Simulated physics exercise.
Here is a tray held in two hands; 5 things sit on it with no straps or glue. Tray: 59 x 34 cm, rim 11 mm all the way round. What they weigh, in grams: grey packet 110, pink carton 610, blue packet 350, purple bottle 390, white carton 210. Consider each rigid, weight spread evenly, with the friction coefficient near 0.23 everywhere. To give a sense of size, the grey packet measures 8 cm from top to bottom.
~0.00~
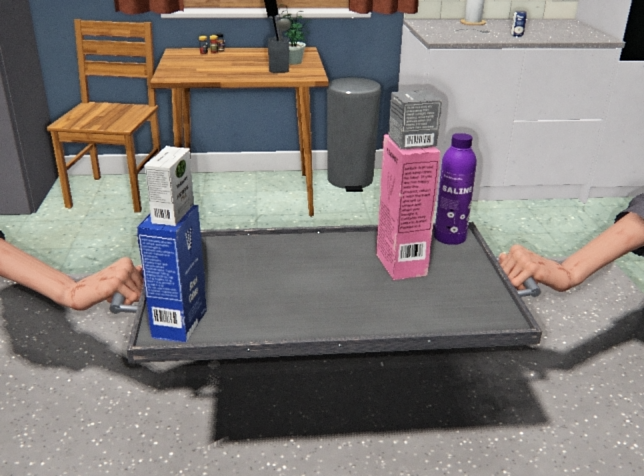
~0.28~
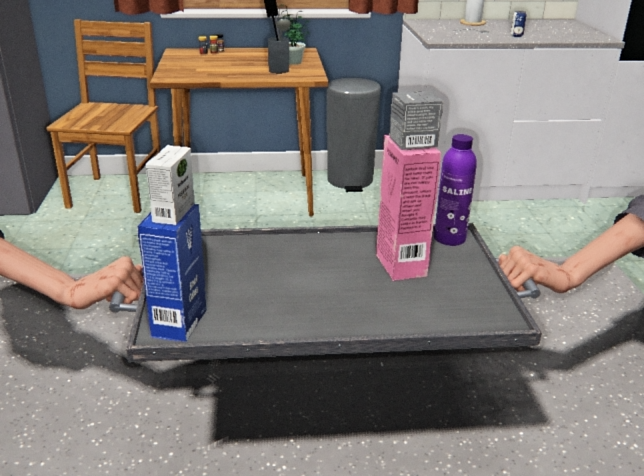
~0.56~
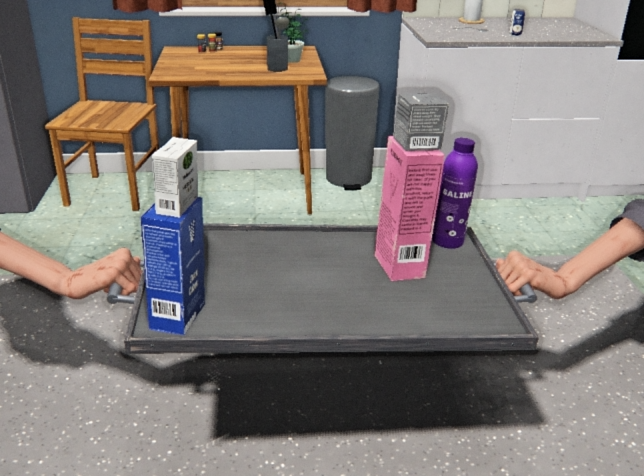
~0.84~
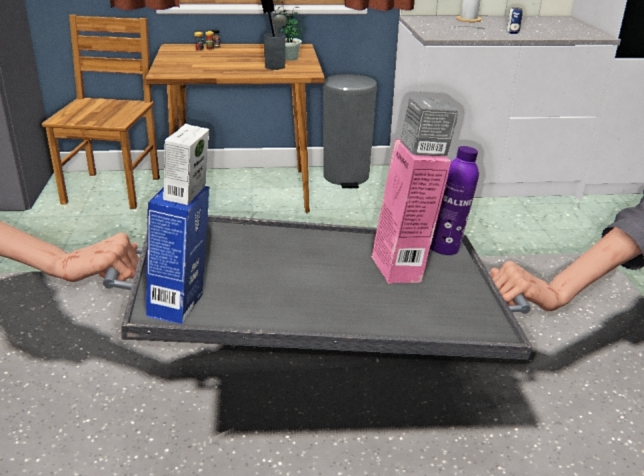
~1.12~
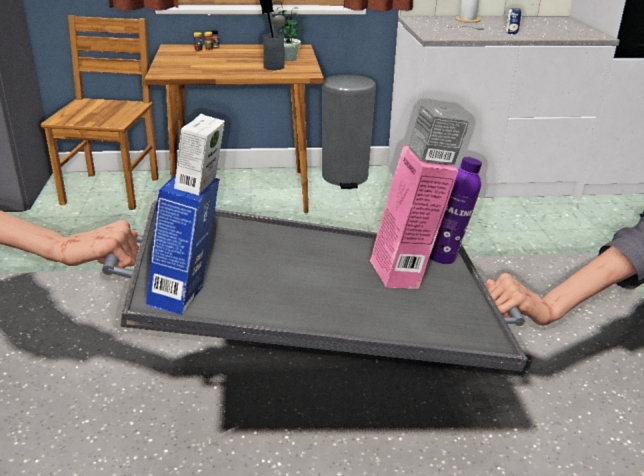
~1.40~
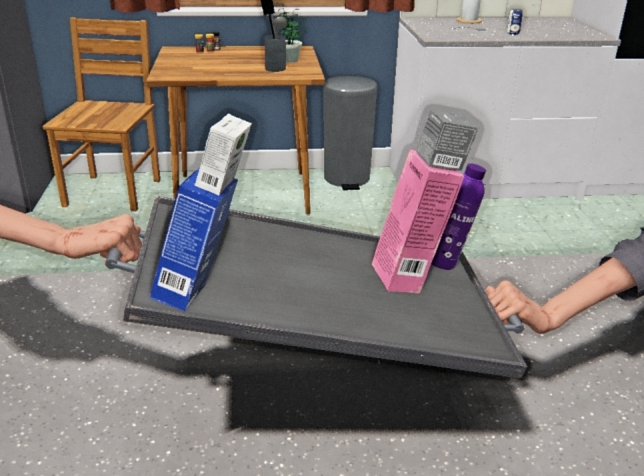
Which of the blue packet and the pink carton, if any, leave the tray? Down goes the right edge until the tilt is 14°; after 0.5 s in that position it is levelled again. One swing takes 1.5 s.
As I see it, the blue packet is still present on the tray, the pink carton is missing from the tray.
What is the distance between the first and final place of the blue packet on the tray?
Roughly 44 centimetres.
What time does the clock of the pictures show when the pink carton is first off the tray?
Somewhere about 2.2 s.
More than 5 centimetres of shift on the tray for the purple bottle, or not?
Outcome for the purple bottle: In place.
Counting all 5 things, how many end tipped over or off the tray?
4.
Around 1.80 s, tray at 14°, right edge down; white carton now off the tray; blue packet on its side near (282, 298); pink carton shifted 3 cm near (432, 227).
Around 2.00 s, tray at 14°, right edge down; blue packet on its side near (347, 303); pink carton tipped 18° against what carries it near (451, 227); grey packet tipped 18° against what carries it.
Around 2.20 s, tray at 14°, right edge down; grey packet and pink carton now off the tray; blue packet on its side near (414, 309); purple bottle shifted 2 cm.
Around 2.70 s, tray at 10°, right edge down; blue packet on its side near (455, 303); purple bottle shifted 2 cm.
Finally (4.1 s), off the tray, grey packet, pink carton and white carton; on their side or leaning hard on the tray, blue packet; the last one still in place (within 5 cm). In the last view, blue packet near (456, 286), pink carton near (580, 366).
